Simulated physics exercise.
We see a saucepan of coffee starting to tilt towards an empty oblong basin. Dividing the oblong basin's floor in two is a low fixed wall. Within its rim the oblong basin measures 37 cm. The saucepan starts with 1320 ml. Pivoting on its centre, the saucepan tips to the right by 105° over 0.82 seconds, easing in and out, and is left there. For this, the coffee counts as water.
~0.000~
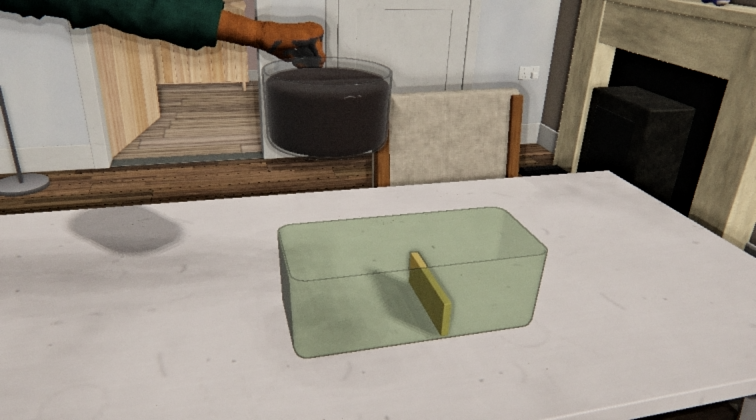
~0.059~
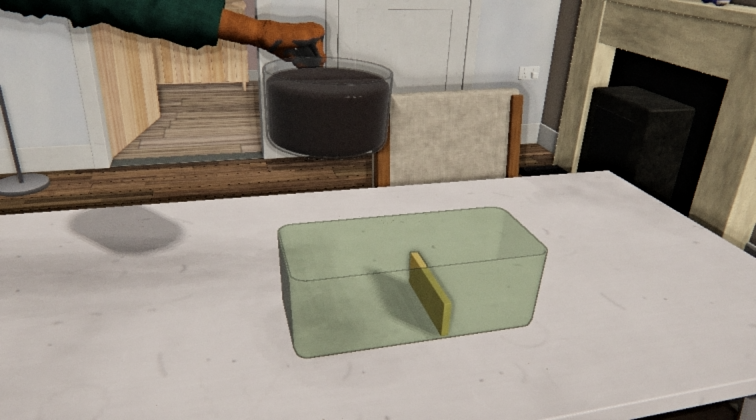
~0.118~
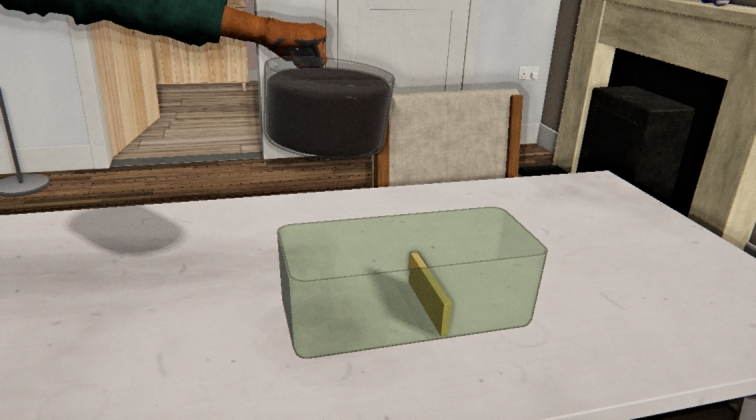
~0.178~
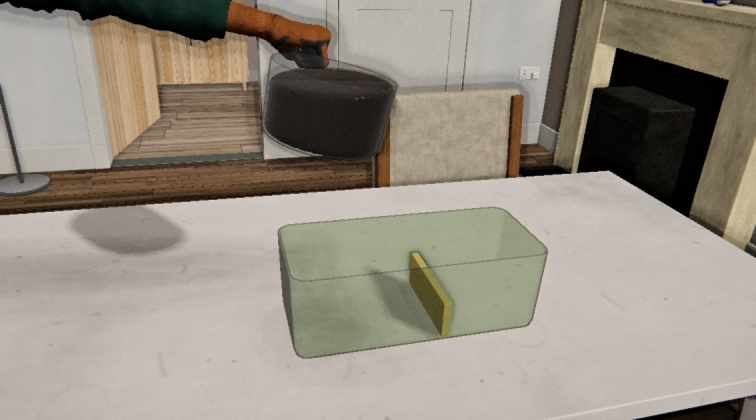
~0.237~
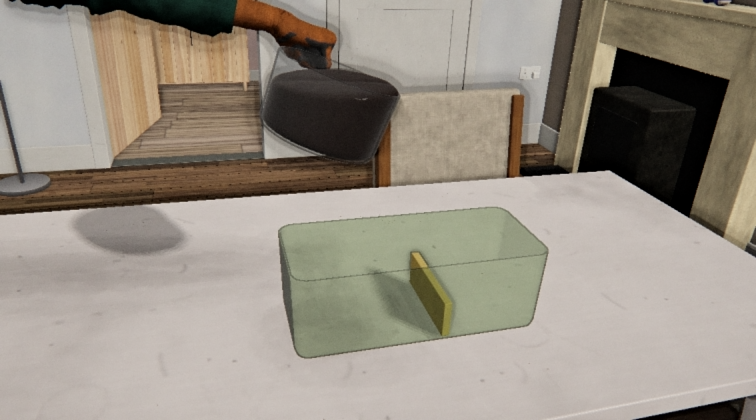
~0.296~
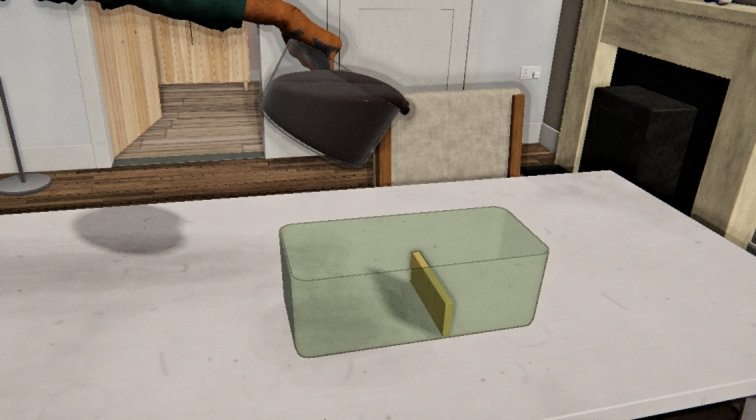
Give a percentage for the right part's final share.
My figure is 53 %.
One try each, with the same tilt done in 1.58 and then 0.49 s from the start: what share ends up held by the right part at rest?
65 in a hundred, followed by 35 in a hundred.
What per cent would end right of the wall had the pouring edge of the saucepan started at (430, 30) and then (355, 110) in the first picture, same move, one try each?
Some 80 and 5 per cent, in that order.
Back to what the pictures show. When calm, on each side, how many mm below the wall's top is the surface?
On the left it's about 38 mm; on the right, about 22 mm.
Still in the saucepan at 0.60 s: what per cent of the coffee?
38 %.
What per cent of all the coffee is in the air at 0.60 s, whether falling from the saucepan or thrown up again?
Share: Roughly 44 per cent.
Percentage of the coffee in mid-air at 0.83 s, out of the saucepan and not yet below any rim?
Around 12 percent of it is airborne.
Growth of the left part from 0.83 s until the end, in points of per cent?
That works out to roughly 20 per cent of the whole.
By 0.60 s the tilt is 88° and 37 per cent is still to pour, 3 is left of the wall and 15 right of it.
By 0.83 s the tilt is 105° and 8 per cent is still to pour, 26 is left of the wall and 55 right of it.
By 1.06 s the tilt is 105° and 1 per cent is still to pour, 41 is left of the wall and 53 right of it.
By 1.32 s the tilt is 105° and 0 per cent is still to pour, 45 is left of the wall and 53 right of it.
At rest 45 per cent lies left of the wall, 53 right of it and 2 outside.
